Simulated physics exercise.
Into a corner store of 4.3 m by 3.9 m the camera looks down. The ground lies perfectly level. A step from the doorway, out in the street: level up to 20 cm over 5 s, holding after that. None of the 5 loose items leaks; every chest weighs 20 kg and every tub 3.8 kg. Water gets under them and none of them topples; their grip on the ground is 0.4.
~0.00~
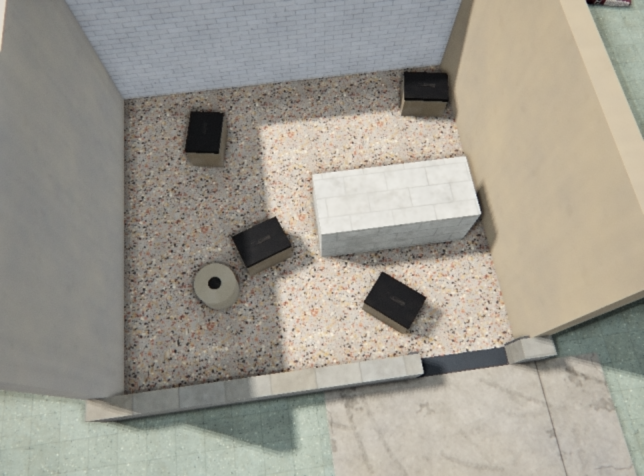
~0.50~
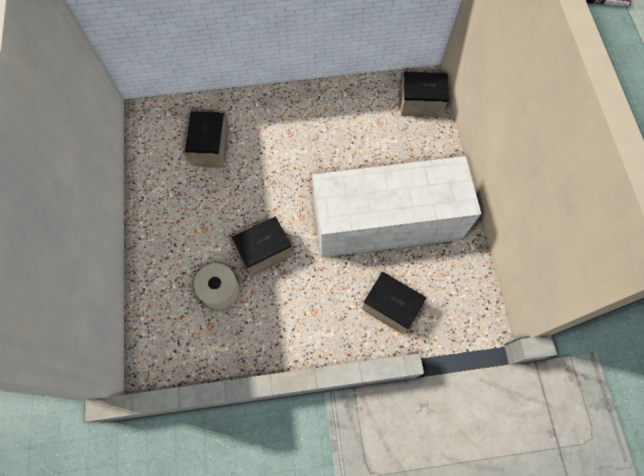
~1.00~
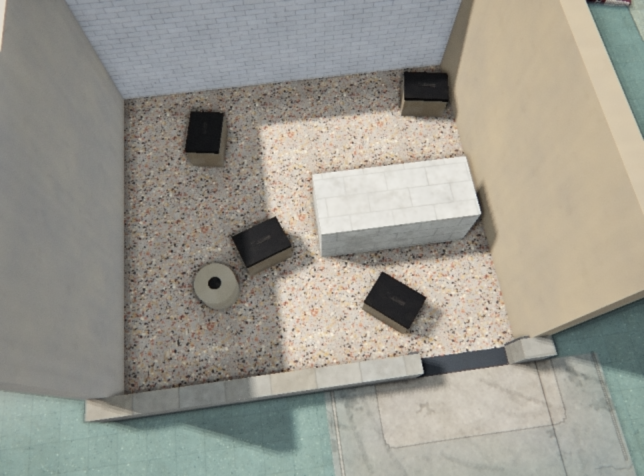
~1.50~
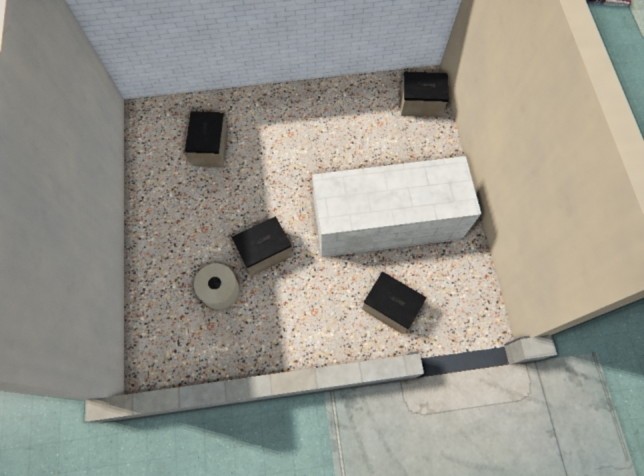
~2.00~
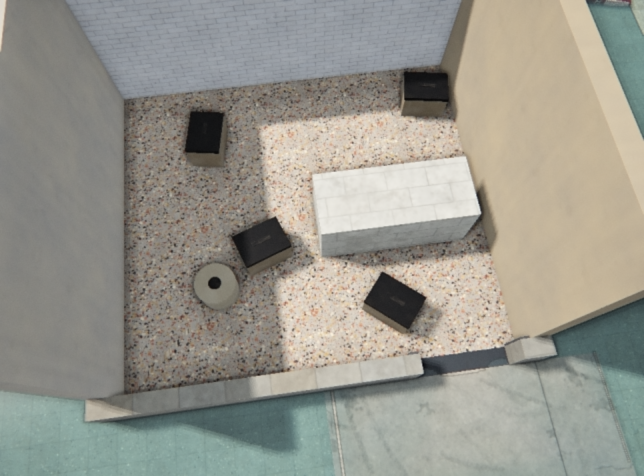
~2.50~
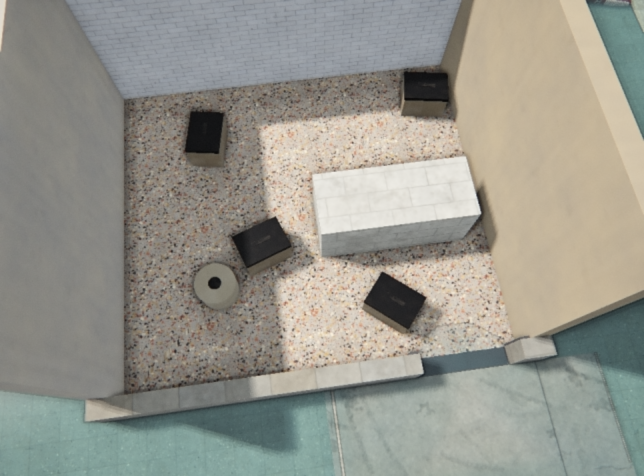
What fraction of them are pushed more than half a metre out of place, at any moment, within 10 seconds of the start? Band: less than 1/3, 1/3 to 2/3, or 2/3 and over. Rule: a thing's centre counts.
It ends up in the central band.
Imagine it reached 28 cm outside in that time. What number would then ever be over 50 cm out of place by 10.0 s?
Result: 3.
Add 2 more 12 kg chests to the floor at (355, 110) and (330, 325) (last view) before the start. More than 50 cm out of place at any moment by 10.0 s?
So the first ends up within that distance while the second ends up beyond that distance.
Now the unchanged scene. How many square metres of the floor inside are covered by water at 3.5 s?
About 1.5 m2.
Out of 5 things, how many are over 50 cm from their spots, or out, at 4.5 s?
Tally at that time: 0.
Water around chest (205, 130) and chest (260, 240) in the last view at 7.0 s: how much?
Close to 0 and 3 centimetres.
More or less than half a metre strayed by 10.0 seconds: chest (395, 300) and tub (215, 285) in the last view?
Beyond, beyond.
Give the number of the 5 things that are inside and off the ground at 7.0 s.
At that time the total is 0.
After 3.5 s 0 of 5 are over 50 cm from their spots; 0 afloat.
After 4.5 s 0 of 5 are over 50 cm from their spots; 0 afloat.
After 7.0 s 0 of 5 are over 50 cm from their spots; 0 afloat.
After 10.0 s 2 of 5 are over 50 cm from their spots, and 2 have been at some point; 0 afloat.
